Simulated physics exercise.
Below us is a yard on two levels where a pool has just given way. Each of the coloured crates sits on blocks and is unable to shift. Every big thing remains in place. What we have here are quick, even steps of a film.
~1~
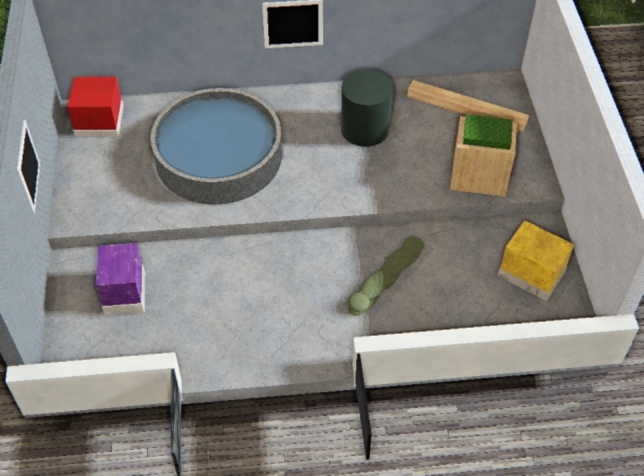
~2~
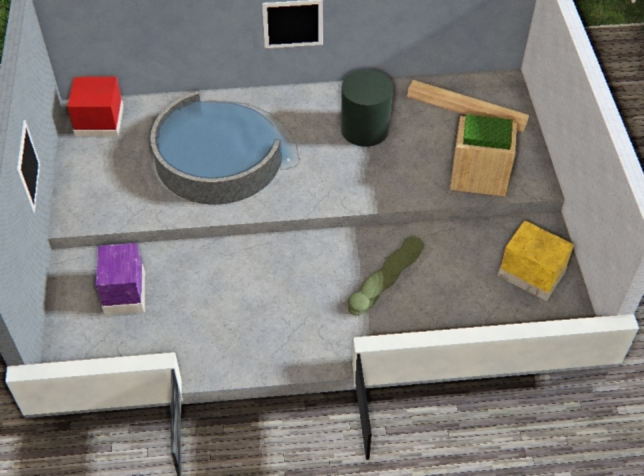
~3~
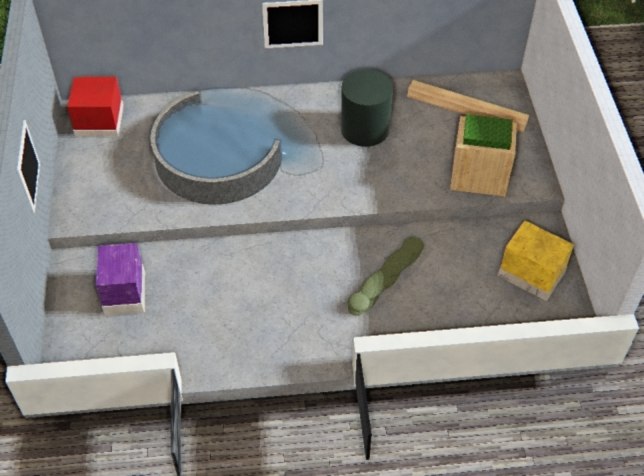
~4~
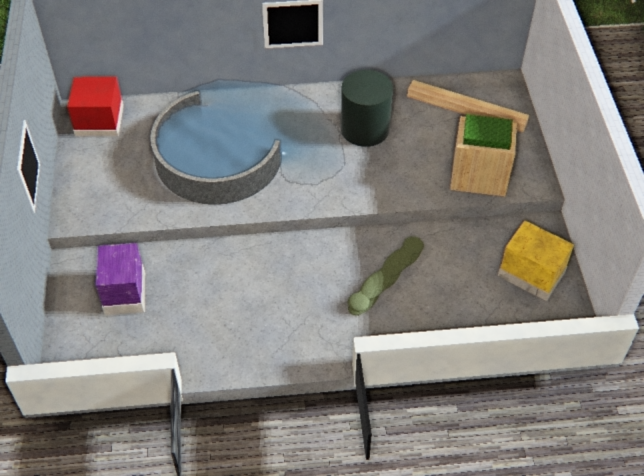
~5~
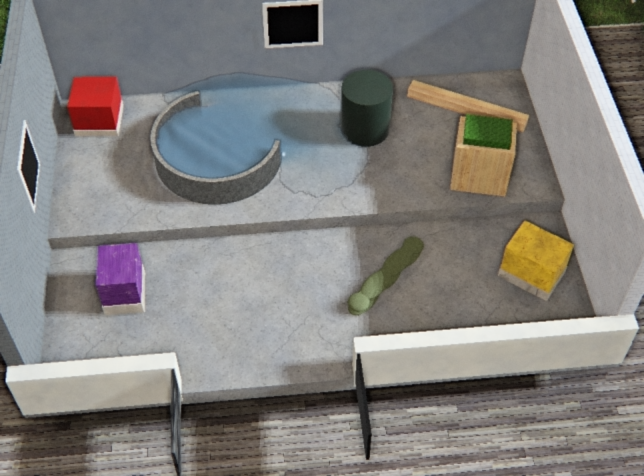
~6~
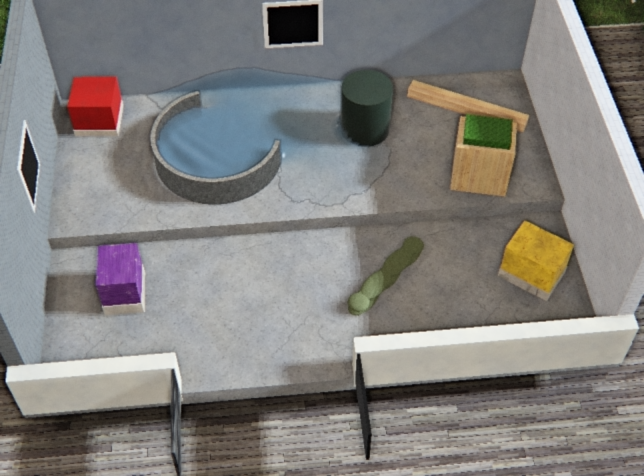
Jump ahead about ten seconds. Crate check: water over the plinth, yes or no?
Purple crate no, red crate no, yellow crate no.
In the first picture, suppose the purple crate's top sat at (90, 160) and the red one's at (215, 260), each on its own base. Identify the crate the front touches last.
Going by the pictures, it's the crate marked red.
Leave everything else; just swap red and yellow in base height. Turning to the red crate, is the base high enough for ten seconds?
My guess is that the red one stays untouched.
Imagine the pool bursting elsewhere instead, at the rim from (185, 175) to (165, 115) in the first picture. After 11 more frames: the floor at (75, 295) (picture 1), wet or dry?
I'd say it's soaked there.
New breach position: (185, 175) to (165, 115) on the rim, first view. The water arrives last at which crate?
The yellow crate, by my reading.
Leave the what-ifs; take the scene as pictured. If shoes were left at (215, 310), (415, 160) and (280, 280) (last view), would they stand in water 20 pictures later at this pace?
First spot clear, second spot swamped, third spot clear.
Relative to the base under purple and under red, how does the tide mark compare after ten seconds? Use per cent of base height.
20 and 80 per cent, roughly.
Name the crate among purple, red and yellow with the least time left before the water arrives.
I'd go with the red crate.
A moment on, water covers 15 % of the floor; the purple crate not reached, the red crate water round its plinth, the yellow crate not reached.
Next, water covers 25 % of the floor; the purple crate not reached, the red crate water round its plinth, the yellow crate not reached.
Then, water covers 45 % of the floor; the purple crate not reached, the red crate water round its plinth, the yellow crate water round its plinth.
Later, water covers 65 % of the floor; the purple crate water round its plinth, the red crate water round its plinth, the yellow crate water round its plinth.
In the end, water covers 90 % of the floor; the purple crate stayed above the water, the red crate stayed above the water, the yellow crate stayed above the water.
